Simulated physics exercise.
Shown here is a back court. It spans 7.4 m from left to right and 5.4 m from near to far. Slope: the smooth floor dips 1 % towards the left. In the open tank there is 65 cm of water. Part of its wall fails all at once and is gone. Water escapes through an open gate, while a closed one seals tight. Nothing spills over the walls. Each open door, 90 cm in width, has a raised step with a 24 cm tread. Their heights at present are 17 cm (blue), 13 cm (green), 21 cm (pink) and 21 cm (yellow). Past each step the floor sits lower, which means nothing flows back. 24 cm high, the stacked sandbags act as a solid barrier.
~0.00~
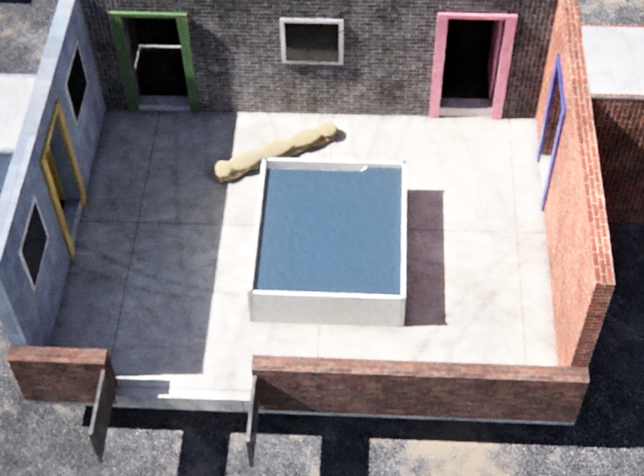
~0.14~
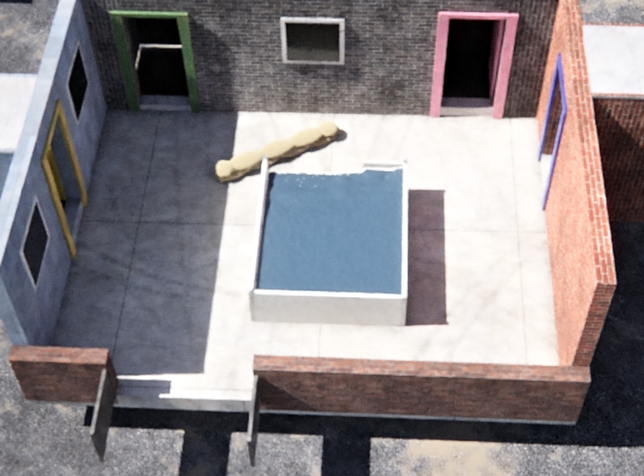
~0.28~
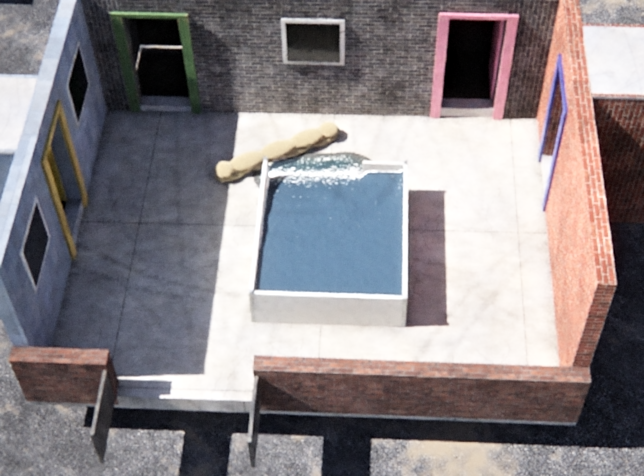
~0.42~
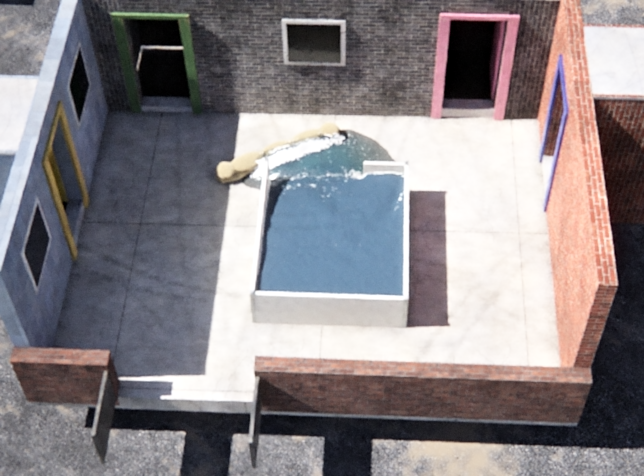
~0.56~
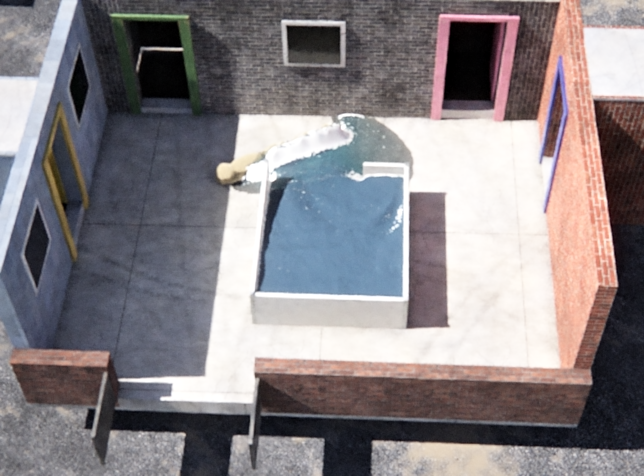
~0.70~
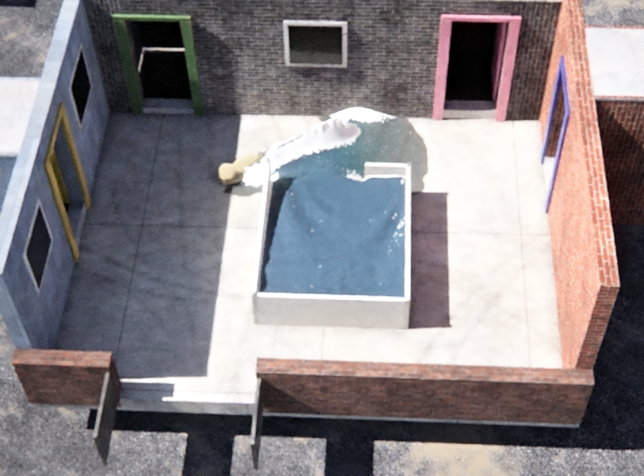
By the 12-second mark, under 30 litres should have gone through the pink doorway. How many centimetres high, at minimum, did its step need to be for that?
It needed to be about 12.5 cm high.
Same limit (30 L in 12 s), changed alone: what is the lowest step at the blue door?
At blue, roughly 18 cm.
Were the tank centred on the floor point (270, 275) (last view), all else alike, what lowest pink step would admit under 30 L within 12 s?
Then roughly 10.0 cm.
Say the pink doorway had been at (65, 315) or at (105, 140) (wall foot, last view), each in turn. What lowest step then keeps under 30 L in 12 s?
Minimums: Roughly 9.0 cm and 15 cm.
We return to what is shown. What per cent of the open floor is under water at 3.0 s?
60 %.
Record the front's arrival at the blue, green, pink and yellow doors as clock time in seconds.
Front arrival: Blue 2.0 seconds, green 1.8 seconds, pink 1.2 seconds, yellow 2.6 seconds.
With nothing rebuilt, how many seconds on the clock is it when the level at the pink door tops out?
5.5 s.
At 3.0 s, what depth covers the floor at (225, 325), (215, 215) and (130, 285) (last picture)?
About 1, 5 and 2 cm.
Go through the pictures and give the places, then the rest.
Still water, 65 cm deep, in the open tank at (330, 228); the pink door at (470, 74) is dry, in the first frame.
The front is at a hidden place, 0.3 m from the gap on the far side; 0.4 m2 of floor is wet, 65 cm left at the back, in the second frame.
The front is at (341, 156), 0.8 m from the gap on the far side; 1.2 m2 of floor is wet, 65 cm left at the back, in the third frame.
The gap is on the far side, the front 1.3 m out at (347, 133); the back of the open tank holds 65 cm, in the fourth frame.
Water pours out on the far side and has run 1.7 m, to (337, 118); about 10 cm deep outside, 66 cm at the back, in the fifth frame.
Water pours out on the far side and has run 1.8 m, to (398, 120); about 11 cm deep outside, 64 cm at the back; 1.1 m in a straight line remain to the pink door at (474, 77), in the sixth frame.
After 1.4 s water covers 20 % of the floor, deepest (52 cm) near (292, 162); 11 cm at the pink door, 0 litres in over its 21 cm step.
After 3.0 s water covers 60 % of the floor, deepest (37 cm) near (530, 135); 15 cm at the pink door, 0 litres in over its 21 cm step.
After 12.0 s water covers 95 % of the floor, deepest (18 cm) near (107, 127); 7 cm at the pink door, 0 litres in over its 21 cm step.
At the pink door as built, the water arrived by 1.3 s and peaked near 19 cm at 5.4 s.
Run again over the same 12 s with other heights there, 45 litres in over 11 cm, 12 litres over 15 cm. The limit of 30 litres is kept from about 12.5 cm up.
